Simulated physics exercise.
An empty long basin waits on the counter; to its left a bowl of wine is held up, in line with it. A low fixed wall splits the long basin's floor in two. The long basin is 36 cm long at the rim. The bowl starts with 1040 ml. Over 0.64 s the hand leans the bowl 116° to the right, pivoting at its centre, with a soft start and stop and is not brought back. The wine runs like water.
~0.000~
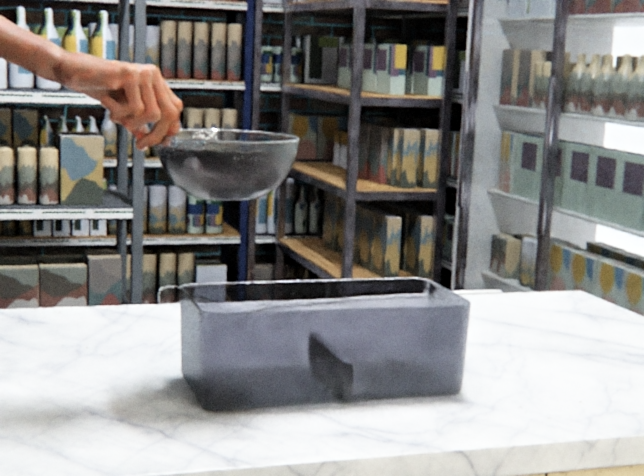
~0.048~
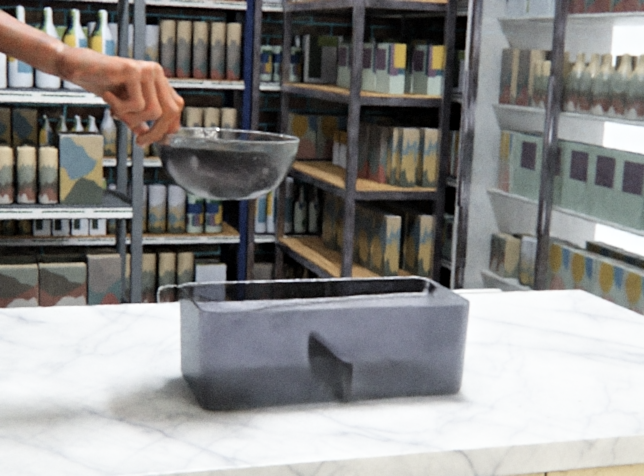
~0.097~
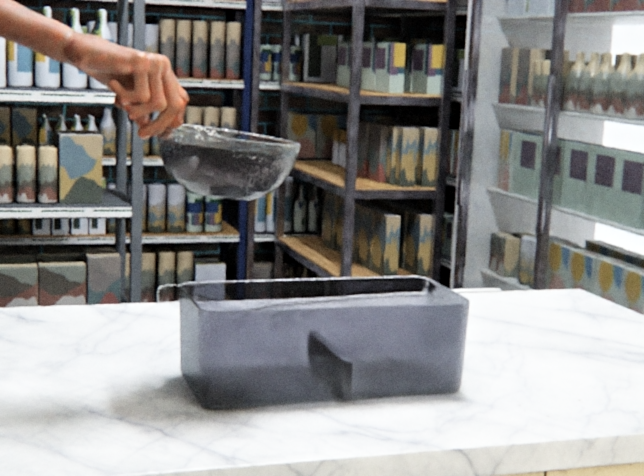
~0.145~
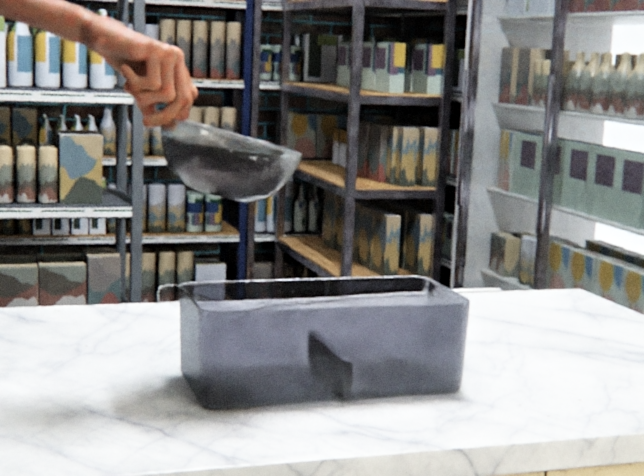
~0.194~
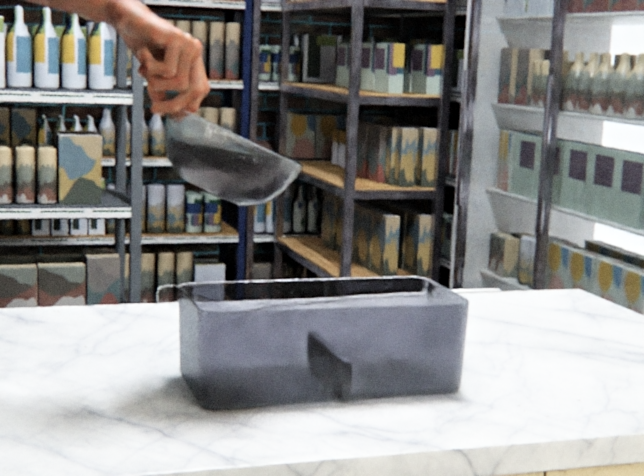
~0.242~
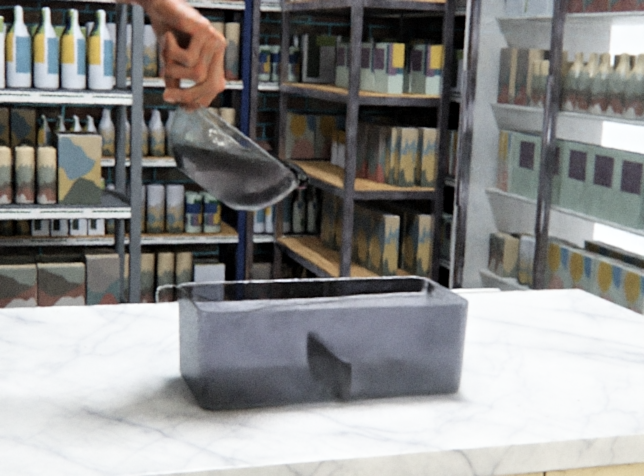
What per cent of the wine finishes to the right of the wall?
About 41 per cent.
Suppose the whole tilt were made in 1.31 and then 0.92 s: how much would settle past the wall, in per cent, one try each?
In turn about 65 and 55 per cent.
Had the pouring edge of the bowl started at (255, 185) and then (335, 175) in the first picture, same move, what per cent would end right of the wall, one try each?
In turn about 20 and 60 per cent.
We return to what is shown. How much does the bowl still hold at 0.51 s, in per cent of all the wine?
Some 4 per cent.
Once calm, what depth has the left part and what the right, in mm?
Left about 20 mm, right about 16 mm.
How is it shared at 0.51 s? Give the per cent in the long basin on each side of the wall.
Some 22 per cent left and 36 right.
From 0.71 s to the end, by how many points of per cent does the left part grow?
About 2 per cent.
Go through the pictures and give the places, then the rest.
It leans 0°; its right rim is at (295, 138); the wine meets the walls at (159, 146) and (290, 148); the long basin's rim runs from (191, 300) to (449, 292); the wall's top is at (330, 348), in the first picture.
It leans 2°; its right rim is at (295, 140); the wine meets the walls at (159, 144) and (290, 148), in the second picture.
It leans 6°; its right rim is at (296, 145); the wine meets the walls at (160, 141) and (291, 150), in the third picture.
It leans 14°; its right rim is at (298, 155); the wine meets the walls at (164, 138) and (294, 154), in the fourth picture.
It leans 24°; its right rim is at (297, 168); the wine meets the walls at (168, 138) and (294, 161); 2 per cent is over the edge, in the fifth picture.
It leans 36°; its right rim is at (293, 184); the wine meets the walls at (172, 143) and (279, 166); 9 per cent is over the edge, in the sixth picture.
By 0.51 s the tilt is 105° and 4 per cent is still to pour, 21 is left of the wall and 36 right of it.
By 0.71 s the tilt is 116° and 0 per cent is still to pour, 51 is left of the wall and 37 right of it.
By 0.92 s the tilt is 116° and 0 per cent is still to pour, 52 is left of the wall and 40 right of it.
By 1.14 s the tilt is 116° and 0 per cent is still to pour, 53 is left of the wall and 41 right of it.
At rest 53 per cent lies left of the wall, 41 right of it and 6 outside.
